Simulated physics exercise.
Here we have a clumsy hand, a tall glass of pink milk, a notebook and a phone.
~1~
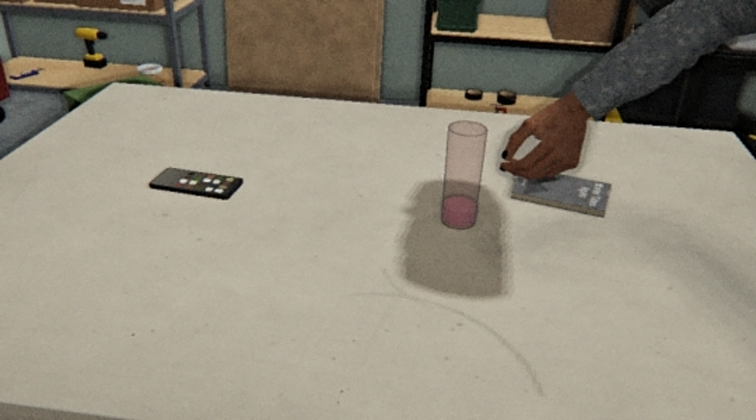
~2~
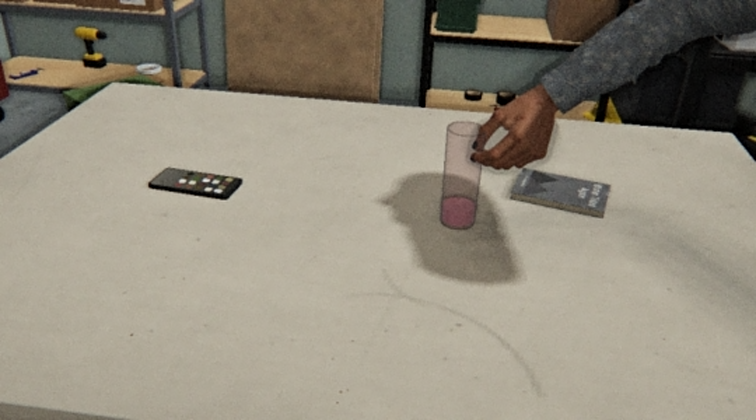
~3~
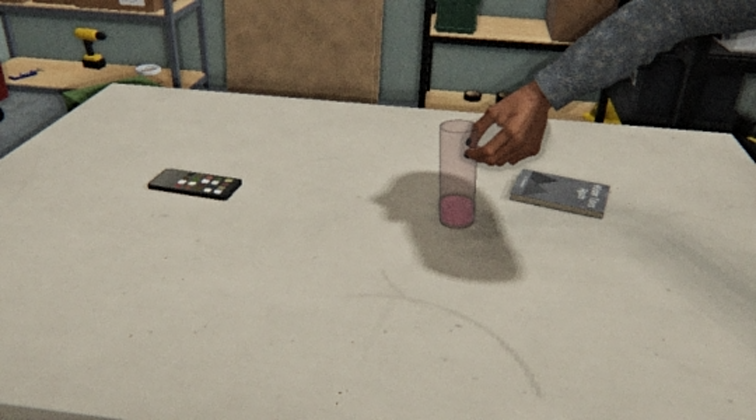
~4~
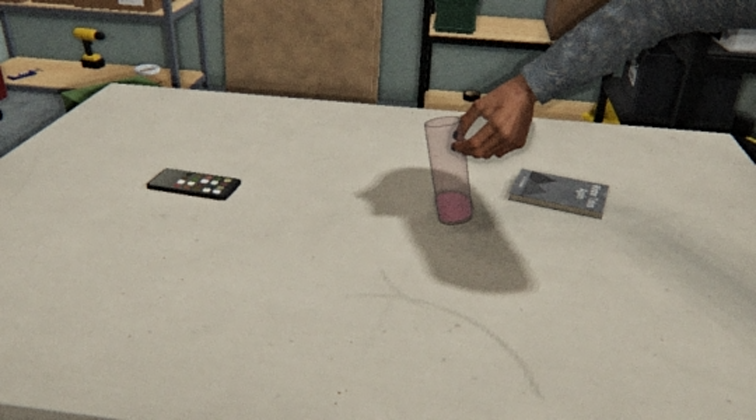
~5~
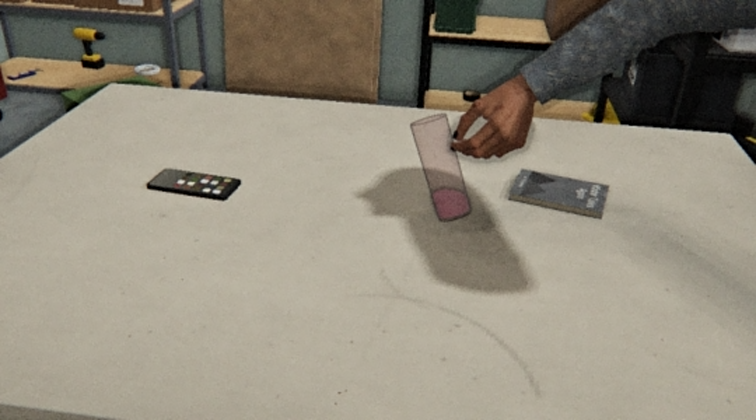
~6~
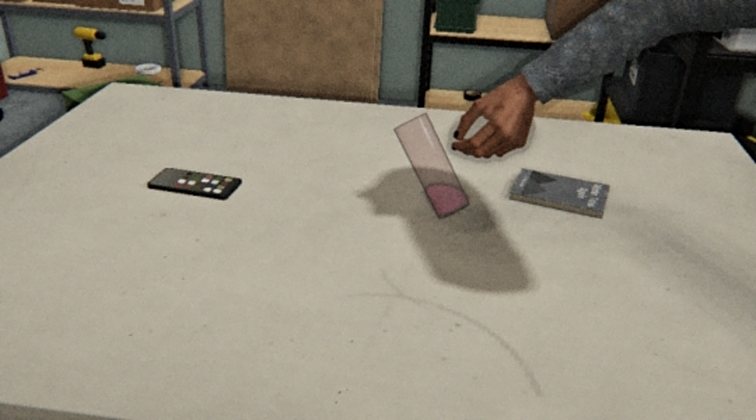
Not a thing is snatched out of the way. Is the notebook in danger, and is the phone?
For the notebook the answer is that it avoids the spill; for the phone, that it avoids the spill.
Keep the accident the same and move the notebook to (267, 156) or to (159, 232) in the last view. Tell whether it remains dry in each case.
It gets caught at the first place and is missed at the second.
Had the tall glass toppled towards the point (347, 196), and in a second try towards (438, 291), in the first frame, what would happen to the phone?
Toward the first point it is caught by the spill; toward the second it avoids the spill.
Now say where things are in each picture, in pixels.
It stands upright; tall glass (463, 175) nearly empty; notebook (563, 188); phone (197, 181), in the first frame.
It is being nudged; tall glass nearly empty, surface at (459, 205), in the second frame.
It is being nudged; tall glass (458, 173) nearly empty; phone (195, 182), in the third frame.
It is being nudged; tall glass nearly empty, surface at (453, 201); notebook (560, 189), in the fourth frame.
It is falling; tall glass (441, 166) tipped 25°, in the fifth frame.
It is falling; tall glass (432, 164) tipped 40°; notebook (561, 189); phone (195, 181), in the sixth frame.
Next, the puddle covers about as much as a saucer; the notebook is clear of it; the phone is clear of it.
Finally, the puddle covers about as much as a saucer; the notebook is clear of it; the phone is clear of it.
